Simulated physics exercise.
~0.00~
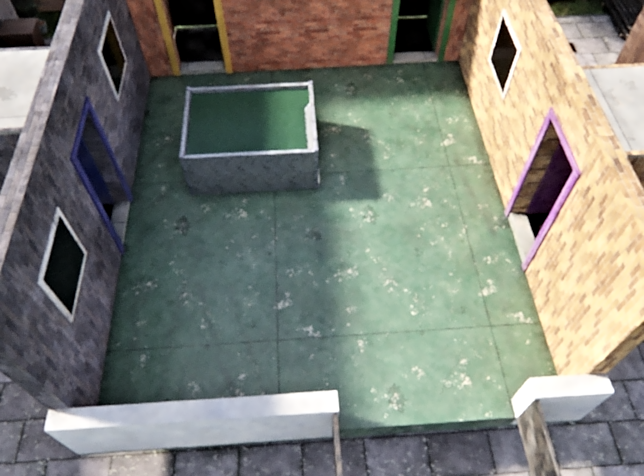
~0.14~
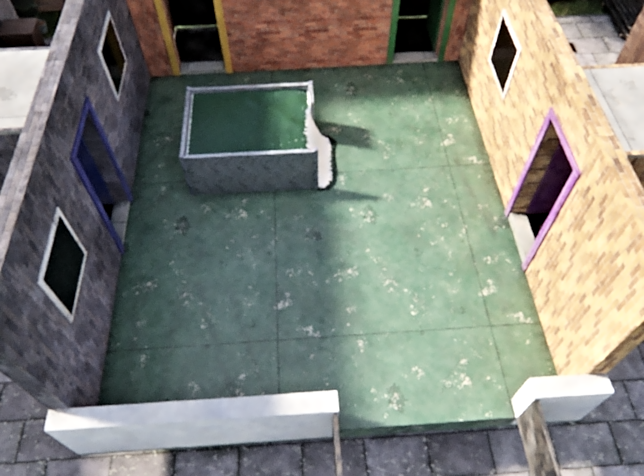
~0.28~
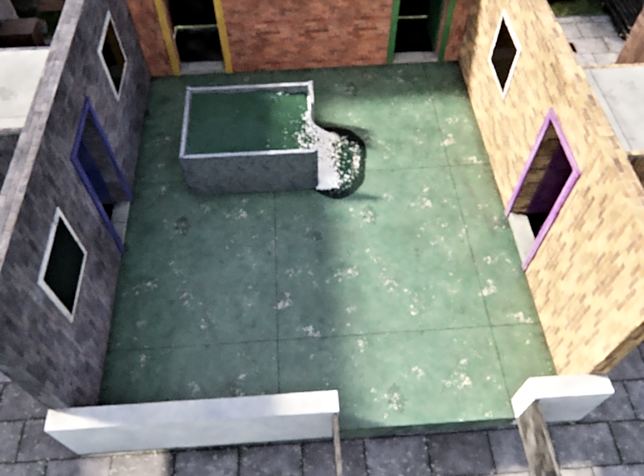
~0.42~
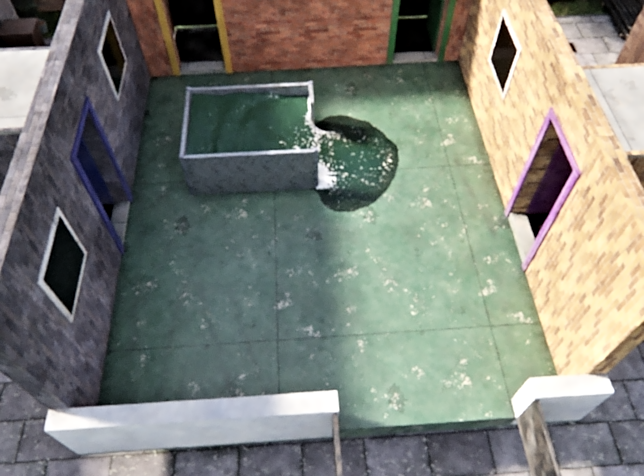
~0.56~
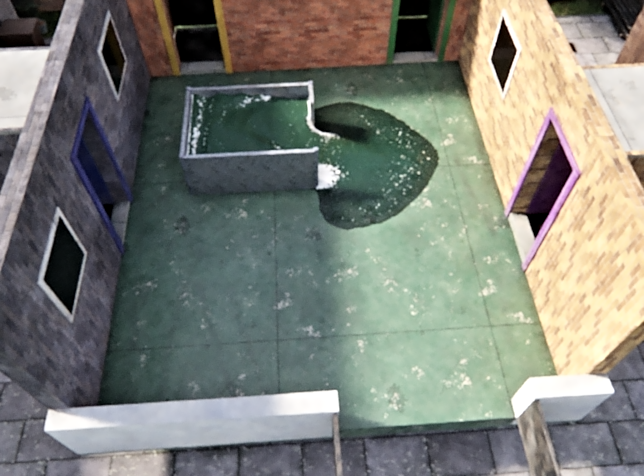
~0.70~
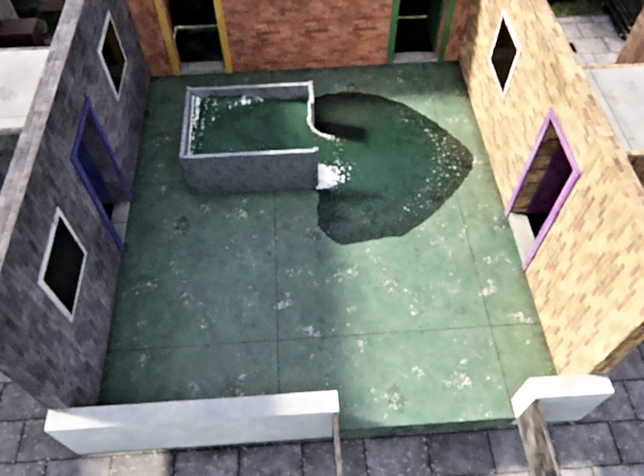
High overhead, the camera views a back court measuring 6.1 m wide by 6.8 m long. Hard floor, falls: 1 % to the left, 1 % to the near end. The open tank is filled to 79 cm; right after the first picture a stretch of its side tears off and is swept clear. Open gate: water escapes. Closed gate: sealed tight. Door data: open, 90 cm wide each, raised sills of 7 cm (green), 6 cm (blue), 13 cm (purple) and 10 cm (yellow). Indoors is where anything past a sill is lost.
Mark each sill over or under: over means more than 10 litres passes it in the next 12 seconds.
Green door - over; blue door - under; purple door - over; yellow door - under.
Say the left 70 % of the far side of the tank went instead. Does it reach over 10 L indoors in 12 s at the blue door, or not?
Against the limit, blue does not exceed it.
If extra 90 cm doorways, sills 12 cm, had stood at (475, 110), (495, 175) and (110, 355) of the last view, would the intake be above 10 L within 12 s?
More, more, less.
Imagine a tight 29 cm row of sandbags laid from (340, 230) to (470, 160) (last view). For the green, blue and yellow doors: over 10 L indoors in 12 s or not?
Note - green: Limit exceeded; blue: Limit held; yellow: Limit held.
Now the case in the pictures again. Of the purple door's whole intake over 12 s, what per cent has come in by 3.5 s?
Share: ~ 95 %.
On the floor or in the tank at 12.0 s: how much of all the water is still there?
Remaining: Roughly 62 %.
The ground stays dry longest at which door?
It's the blue door.
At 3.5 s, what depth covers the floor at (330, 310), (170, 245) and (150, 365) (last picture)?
0, 0 and 0 cm.
After 1.4 s water covers 30 % of the floor and is deepest (36 cm) near (325, 169); green door not reached, blue door not reached, purple door 18 cm at the sill, 0 L in, yellow door not reached.
After 2.2 s water covers 35 % of the floor and is deepest (34 cm) near (453, 65); green door 10 cm at the sill, 0 L in, blue door not reached, purple door 21 cm at the sill, 16 L in, yellow door not reached.
After 3.5 s water covers 40 % of the floor and is deepest (26 cm) near (540, 396); green door 15 cm at the sill, 47 L in, blue door not reached, purple door 13 cm at the sill, 34 L in, yellow door not reached.
After 7.0 s water covers 70 % of the floor and is deepest (12 cm) near (540, 396); green door 7 cm at the sill, 95 L in, blue door not reached, purple door 6 cm at the sill, 35 L in, yellow door 2 cm at the sill, 0 L in.
After 12.0 s water covers 85 % of the floor and is deepest (10 cm) near (95, 427); green door 2 cm at the sill, 95 L in, blue door 3 cm at the sill, 0 L in, purple door 3 cm at the sill, 35 L in, yellow door 5 cm at the sill, 0 L in.
